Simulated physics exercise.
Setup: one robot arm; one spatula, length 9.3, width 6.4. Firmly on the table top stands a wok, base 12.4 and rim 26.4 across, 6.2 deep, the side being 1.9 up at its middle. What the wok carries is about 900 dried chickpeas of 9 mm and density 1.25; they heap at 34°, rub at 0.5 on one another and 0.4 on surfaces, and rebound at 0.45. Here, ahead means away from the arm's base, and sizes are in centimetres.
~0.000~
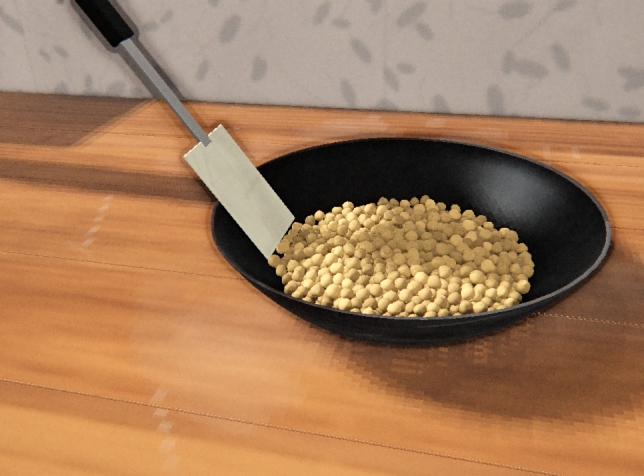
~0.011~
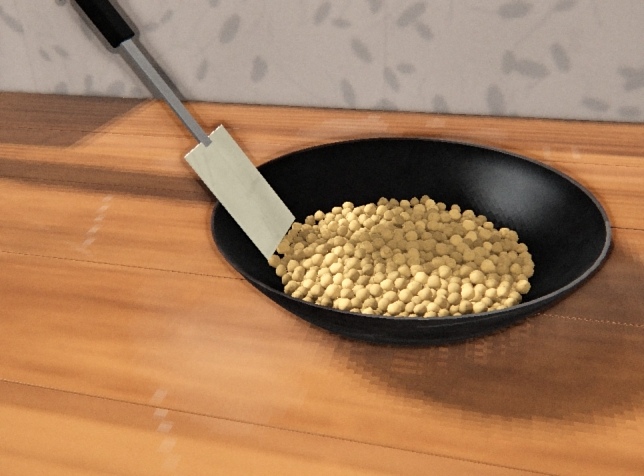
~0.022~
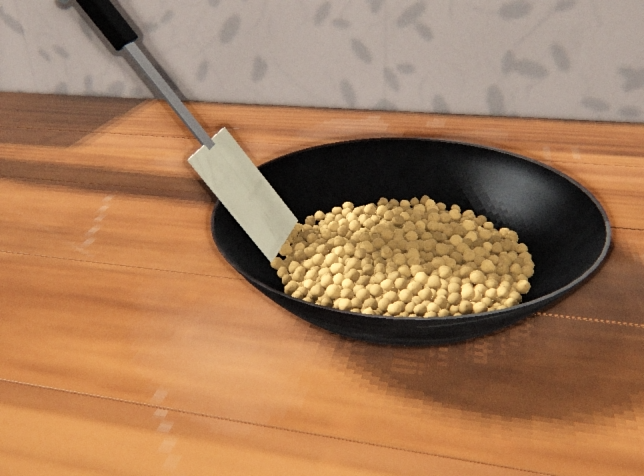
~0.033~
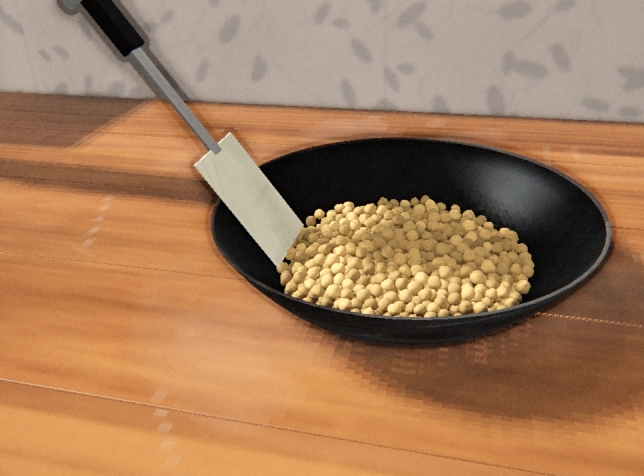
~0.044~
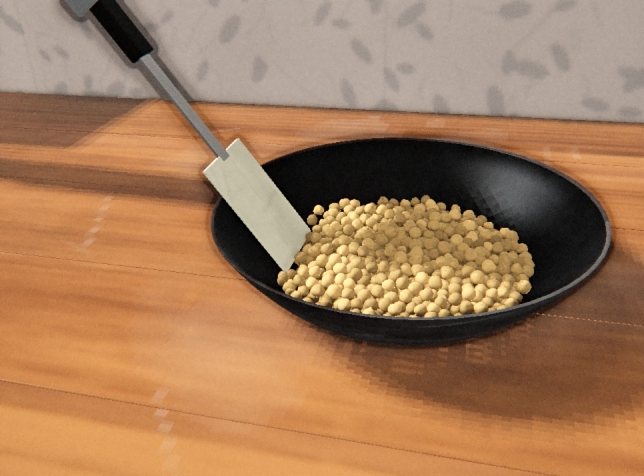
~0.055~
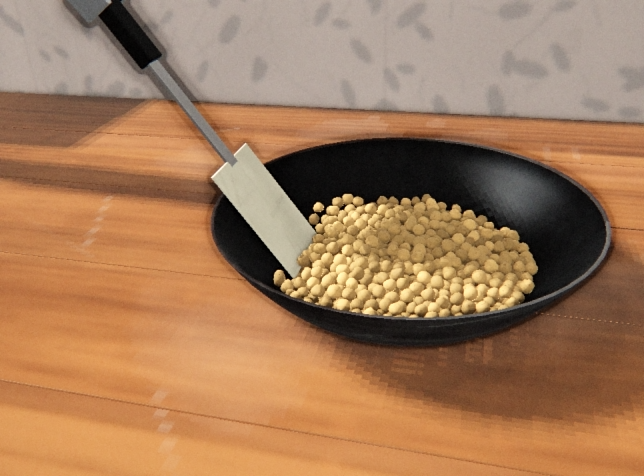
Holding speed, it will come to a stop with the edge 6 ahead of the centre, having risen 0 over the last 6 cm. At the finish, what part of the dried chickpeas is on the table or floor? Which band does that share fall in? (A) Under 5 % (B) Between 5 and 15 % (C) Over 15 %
Under 5 %.
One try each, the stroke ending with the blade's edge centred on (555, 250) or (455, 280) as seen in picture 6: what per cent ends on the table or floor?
I'd say some 15 per cent, then some 0 per cent.
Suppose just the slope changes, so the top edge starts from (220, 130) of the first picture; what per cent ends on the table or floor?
Spill: Approx. 0 per cent.
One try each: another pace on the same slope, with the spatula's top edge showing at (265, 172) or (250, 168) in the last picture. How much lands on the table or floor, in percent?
Around 10 per cent, then around 0 per cent.
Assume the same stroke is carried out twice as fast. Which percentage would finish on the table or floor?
Estimated share: Some 0 %.
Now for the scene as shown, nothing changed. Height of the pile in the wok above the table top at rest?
Roughly 6.5 centimetres.
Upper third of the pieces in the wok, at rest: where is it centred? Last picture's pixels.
Roughly (516, 244).
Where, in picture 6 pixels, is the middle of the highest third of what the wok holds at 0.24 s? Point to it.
It is centred at roughly (468, 246).
After 0.15 s, sloping 54°, highest piece 11 above the table; 899 in the wok, 1 on the blade or in flight.
After 0.24 s, sloping 54°, highest piece 26 above the table; 898 in the wok, 2 on the blade or in flight.
After 0.48 s, sloping 54°, highest piece 28 above the table; 897 in the wok, 2 on the table or floor, 1 on the blade or in flight.
After 1.53 s, sloping 54°, highest piece 6 above the table; 897 in the wok, 3 on the table or floor.
In the end, 897 in the wok, 3 on the table or floor. That is 0 % on the table or floor.
